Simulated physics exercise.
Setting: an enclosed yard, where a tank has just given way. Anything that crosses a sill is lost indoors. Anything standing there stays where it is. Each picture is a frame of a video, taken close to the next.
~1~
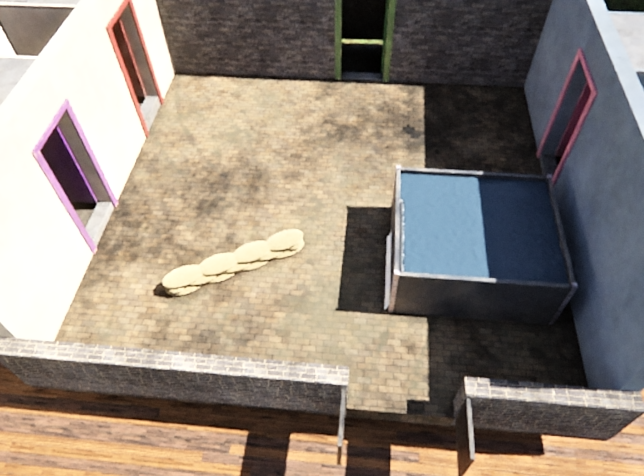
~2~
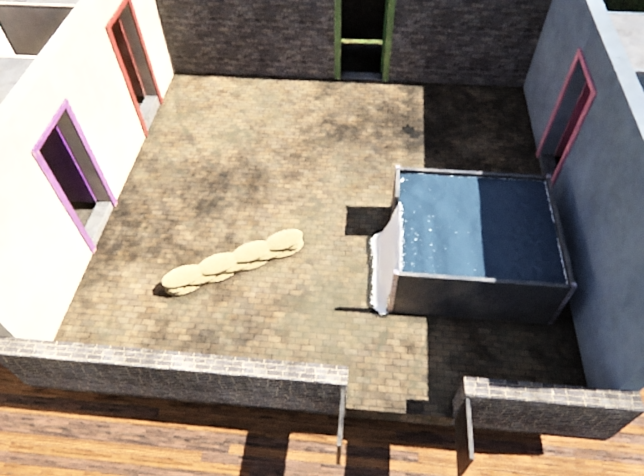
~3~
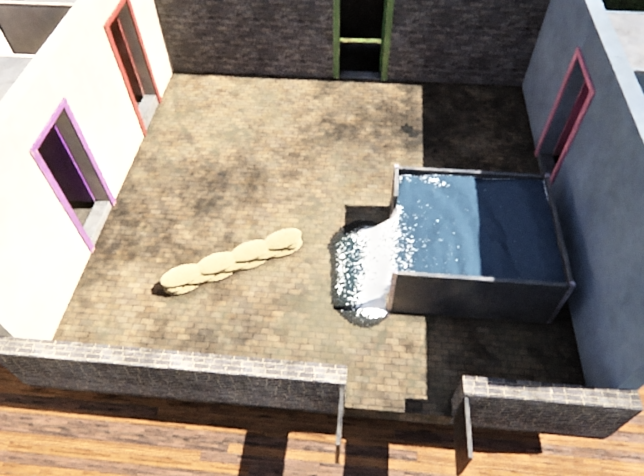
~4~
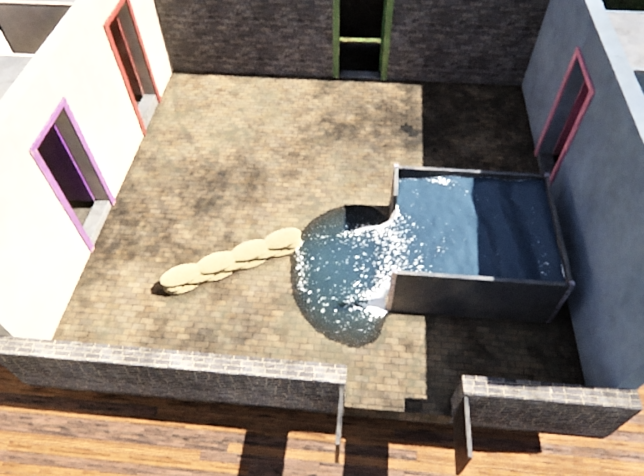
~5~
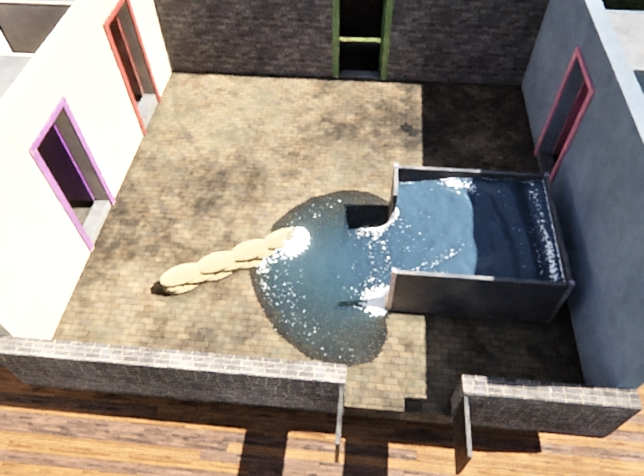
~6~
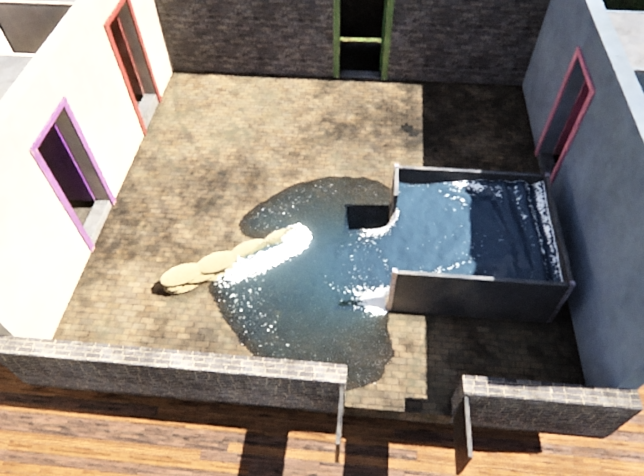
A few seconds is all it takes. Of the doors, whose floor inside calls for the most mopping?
The floor behind the green door.
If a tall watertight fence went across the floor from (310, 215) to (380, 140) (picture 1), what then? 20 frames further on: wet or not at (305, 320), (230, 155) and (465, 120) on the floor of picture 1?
Taking the three spots in turn: Swamped, swamped, spared.
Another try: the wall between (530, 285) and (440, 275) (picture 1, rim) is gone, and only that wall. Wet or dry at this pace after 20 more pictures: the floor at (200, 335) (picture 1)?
There: Wet.
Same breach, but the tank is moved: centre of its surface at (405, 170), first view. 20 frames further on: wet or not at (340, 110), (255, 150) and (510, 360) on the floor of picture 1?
In the order given: Not reached, wetted and not reached.
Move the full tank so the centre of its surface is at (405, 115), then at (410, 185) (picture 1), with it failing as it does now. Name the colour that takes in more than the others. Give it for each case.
In turn: The purple one, the purple-painted one.
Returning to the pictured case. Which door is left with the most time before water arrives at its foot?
It's the door marked pink.
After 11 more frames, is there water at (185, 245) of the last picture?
Soaked.
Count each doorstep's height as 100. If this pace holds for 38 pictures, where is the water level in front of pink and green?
Respectively about 0 and 260 per cent.
A moment on, water covers 30 % of the floor; red door not reached, purple door not reached, green door not reached, pink door not reached.
Next, water covers 45 % of the floor; red door wet at the sill, nothing in, purple door wet at the sill, nothing in, green door not reached, pink door not reached.
Then, water covers 55 % of the floor; red door wet at the sill, nothing in, purple door wet at the sill, nothing in, green door not reached, pink door not reached.
Later, water covers 75 % of the floor; red door wet at the sill, nothing in, purple door a trickle in, green door a trickle in, pink door not reached.
In the end, water covers 95 % of the floor; red door wet at the sill, nothing in, purple door a trickle in, green door some in, pink door wet at the sill, nothing in; the green door has let in the most.
